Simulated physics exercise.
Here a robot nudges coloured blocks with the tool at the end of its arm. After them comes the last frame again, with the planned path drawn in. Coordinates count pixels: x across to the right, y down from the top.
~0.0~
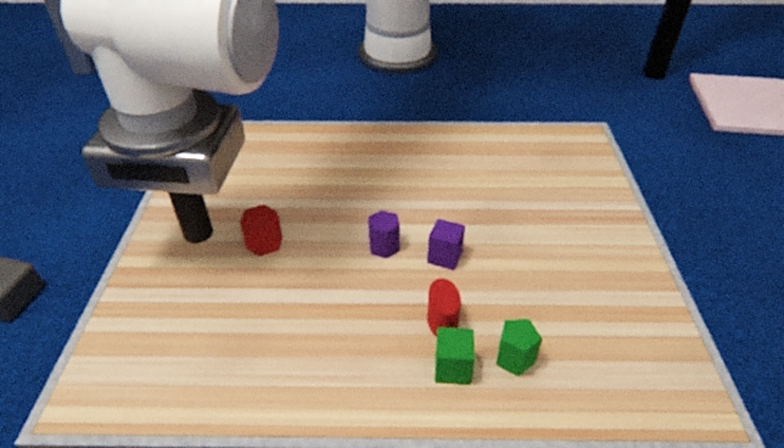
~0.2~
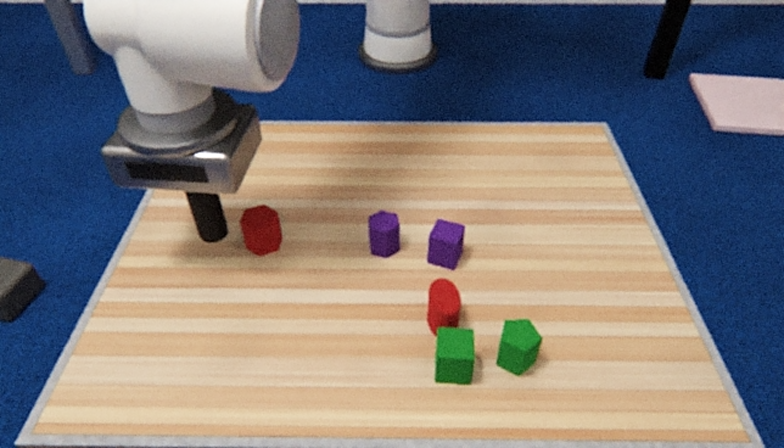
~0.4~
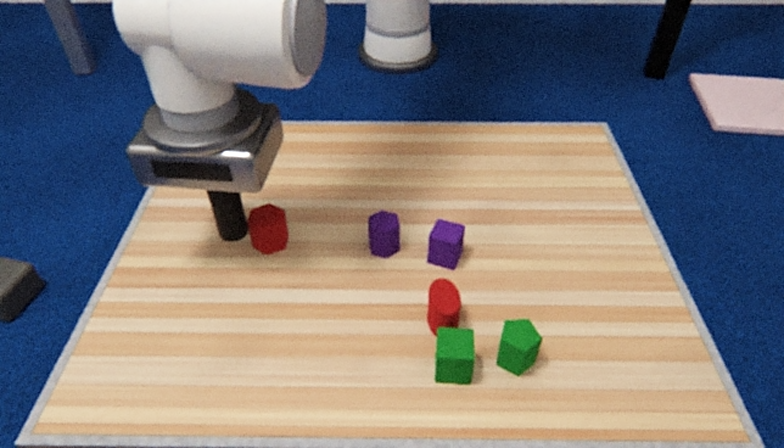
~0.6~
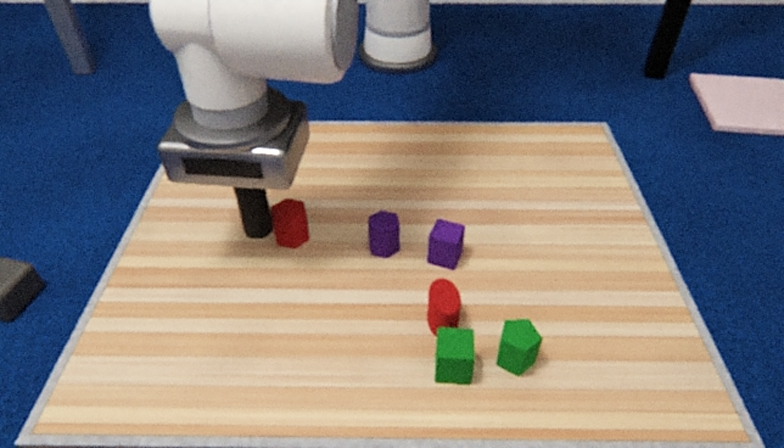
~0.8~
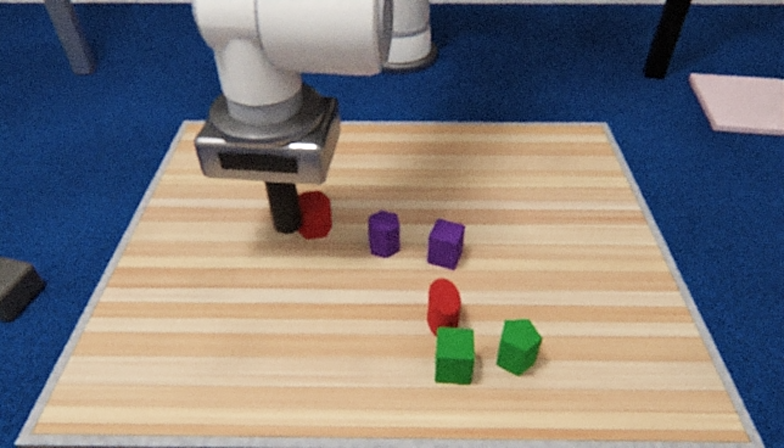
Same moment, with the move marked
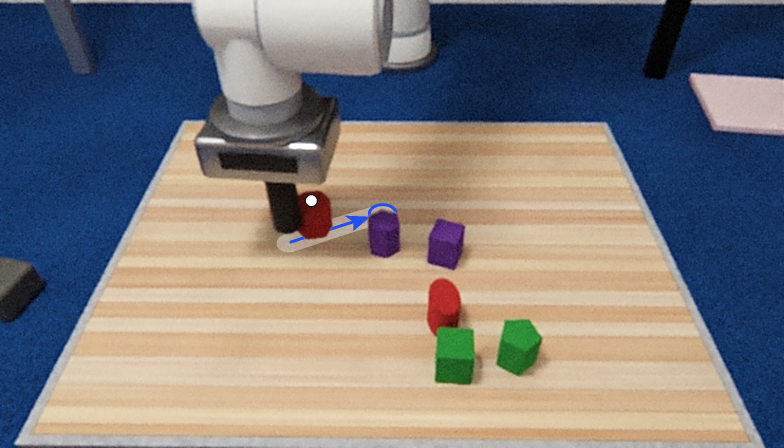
The robot arm moves right and pushes the red hexagonal block toward the purple blocks.
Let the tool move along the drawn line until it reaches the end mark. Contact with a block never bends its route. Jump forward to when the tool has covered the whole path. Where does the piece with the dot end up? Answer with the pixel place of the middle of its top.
I expect it at (372, 169).
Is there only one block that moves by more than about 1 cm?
In short: Yes.
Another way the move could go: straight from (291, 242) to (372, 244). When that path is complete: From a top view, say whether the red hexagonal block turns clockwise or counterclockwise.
Counter-clockwise, from overhead.
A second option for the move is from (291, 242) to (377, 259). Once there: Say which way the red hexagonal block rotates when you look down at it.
From above, the turn goes anticlockwise.
Drawn move, in a line from (291, 242) to (383, 213); the dot is on the red hexagonal block.
On the path given first. One third of the way, tool (321, 216); red hexagonal block (338, 188), turned 25° anticlockwise.
Two thirds of the way, tool (352, 206); red hexagonal block (360, 176), turned 60° anticlockwise.
At the end, tool (382, 197); red hexagonal block (372, 169), turned 115° anticlockwise; purple hexagonal block still.
